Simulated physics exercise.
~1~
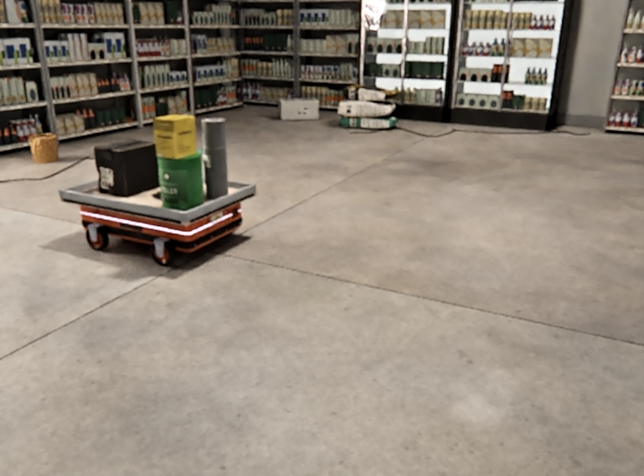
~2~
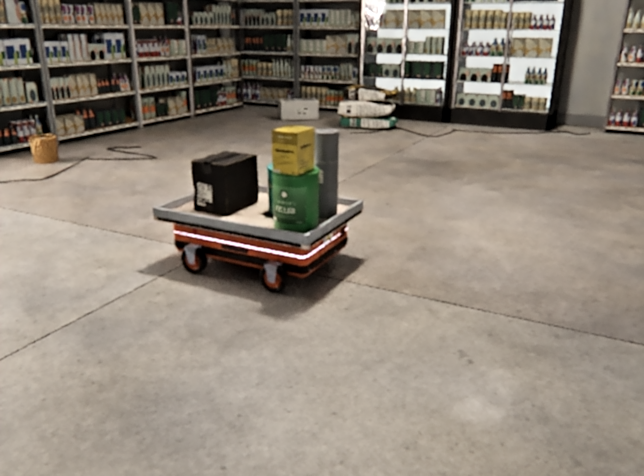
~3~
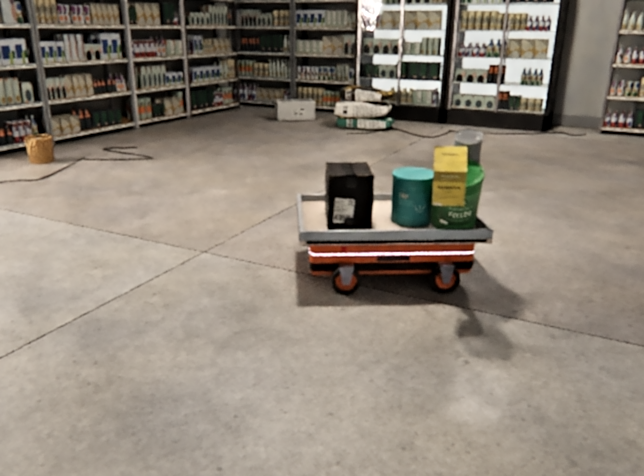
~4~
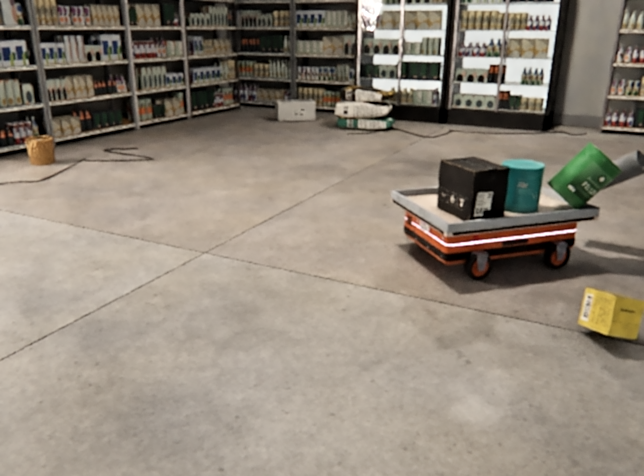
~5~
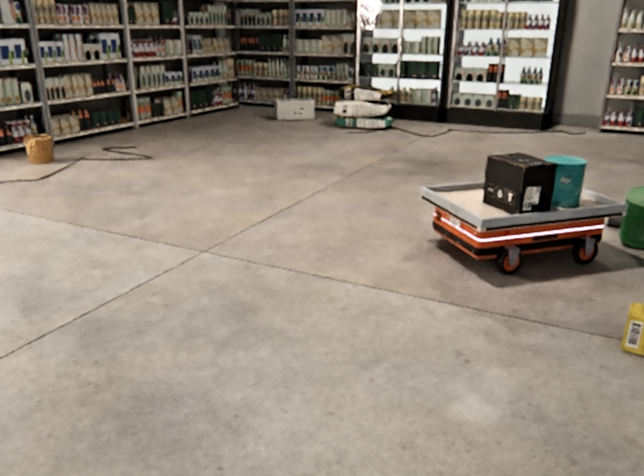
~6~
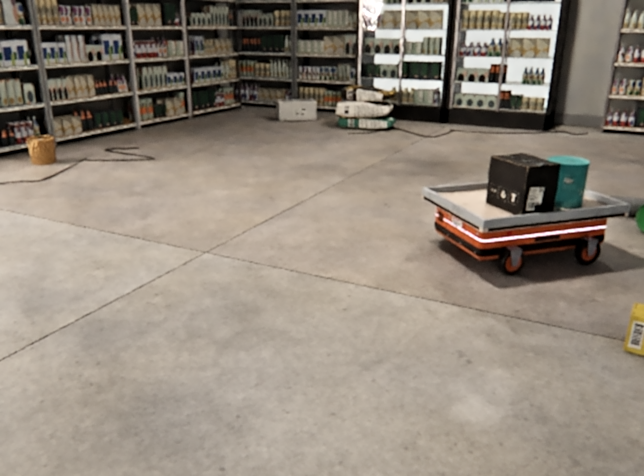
In this clip, a low orange cart carrying boxes, pails and a grey canister rolls rightward across a shop floor, turning as it goes. The yellow box, grey canister and green pail tip and fall off, and the cart stops with the black box and turquoise pail aboard.
